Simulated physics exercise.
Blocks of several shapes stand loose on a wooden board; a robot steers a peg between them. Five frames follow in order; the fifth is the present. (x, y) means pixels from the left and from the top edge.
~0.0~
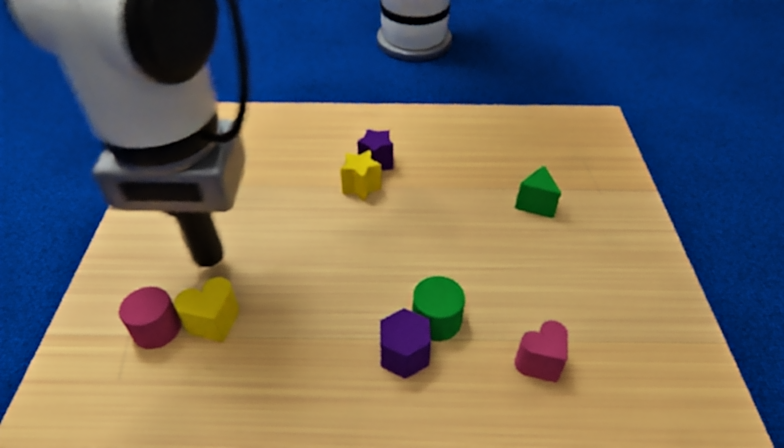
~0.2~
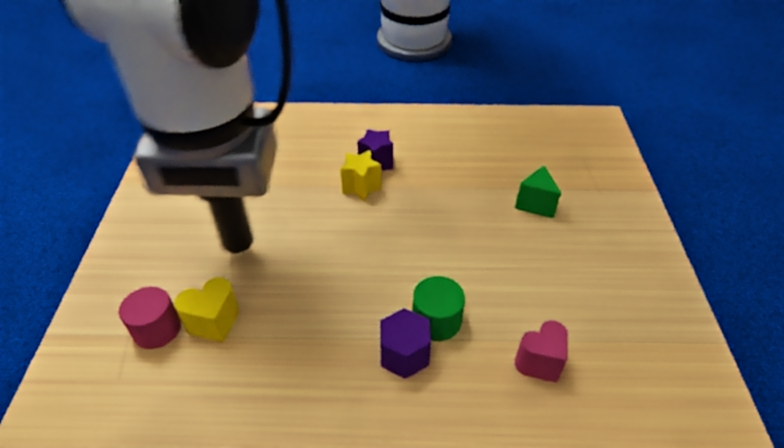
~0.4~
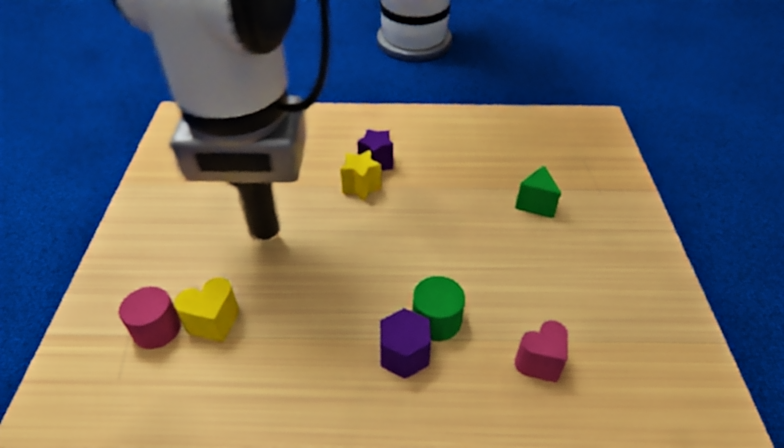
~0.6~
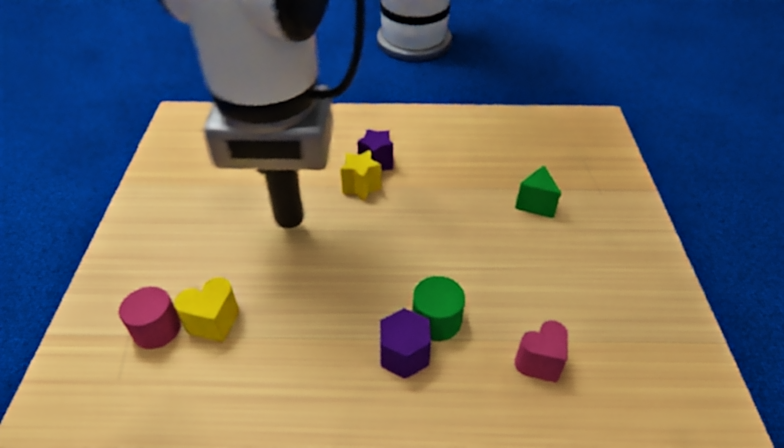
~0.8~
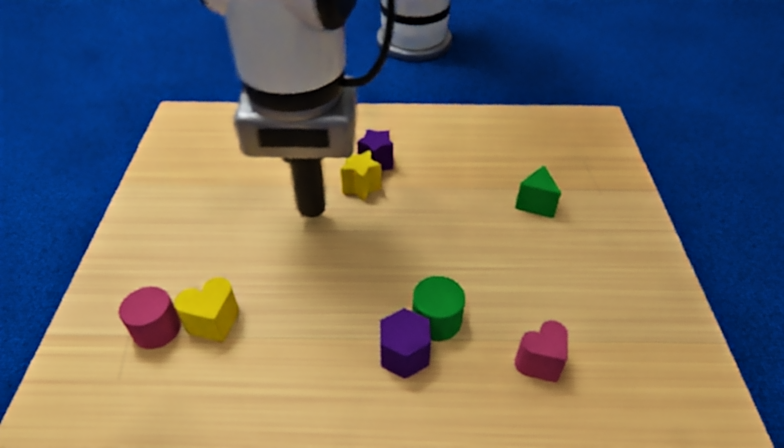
A robot arm moves its dark peg rightward across a wooden board while colored blocks stay still.
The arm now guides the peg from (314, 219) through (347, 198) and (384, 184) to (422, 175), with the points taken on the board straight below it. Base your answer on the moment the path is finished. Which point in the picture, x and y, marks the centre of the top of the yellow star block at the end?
It is at (425, 133).
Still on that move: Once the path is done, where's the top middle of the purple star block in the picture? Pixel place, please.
When the path ends, it will be at (402, 120).
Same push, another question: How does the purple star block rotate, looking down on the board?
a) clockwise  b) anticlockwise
My answer is option b.
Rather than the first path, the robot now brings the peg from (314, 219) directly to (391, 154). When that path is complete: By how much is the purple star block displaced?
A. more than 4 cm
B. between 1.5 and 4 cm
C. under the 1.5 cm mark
A.
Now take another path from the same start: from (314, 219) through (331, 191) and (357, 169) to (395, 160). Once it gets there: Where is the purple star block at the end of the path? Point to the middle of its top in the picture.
Its top middle: (421, 127).
On the path given first. One third of the way, peg at (347, 187); yellow star block at (364, 158); purple star block at (379, 137), turned 15° anticlockwise.
Two thirds of the way, peg at (384, 172); yellow star block at (401, 144); purple star block at (395, 125), turned 95° anticlockwise.
At the end, peg at (423, 164); yellow star block at (425, 133), turned 25° anticlockwise; purple star block at (402, 120), turned 130° anticlockwise.
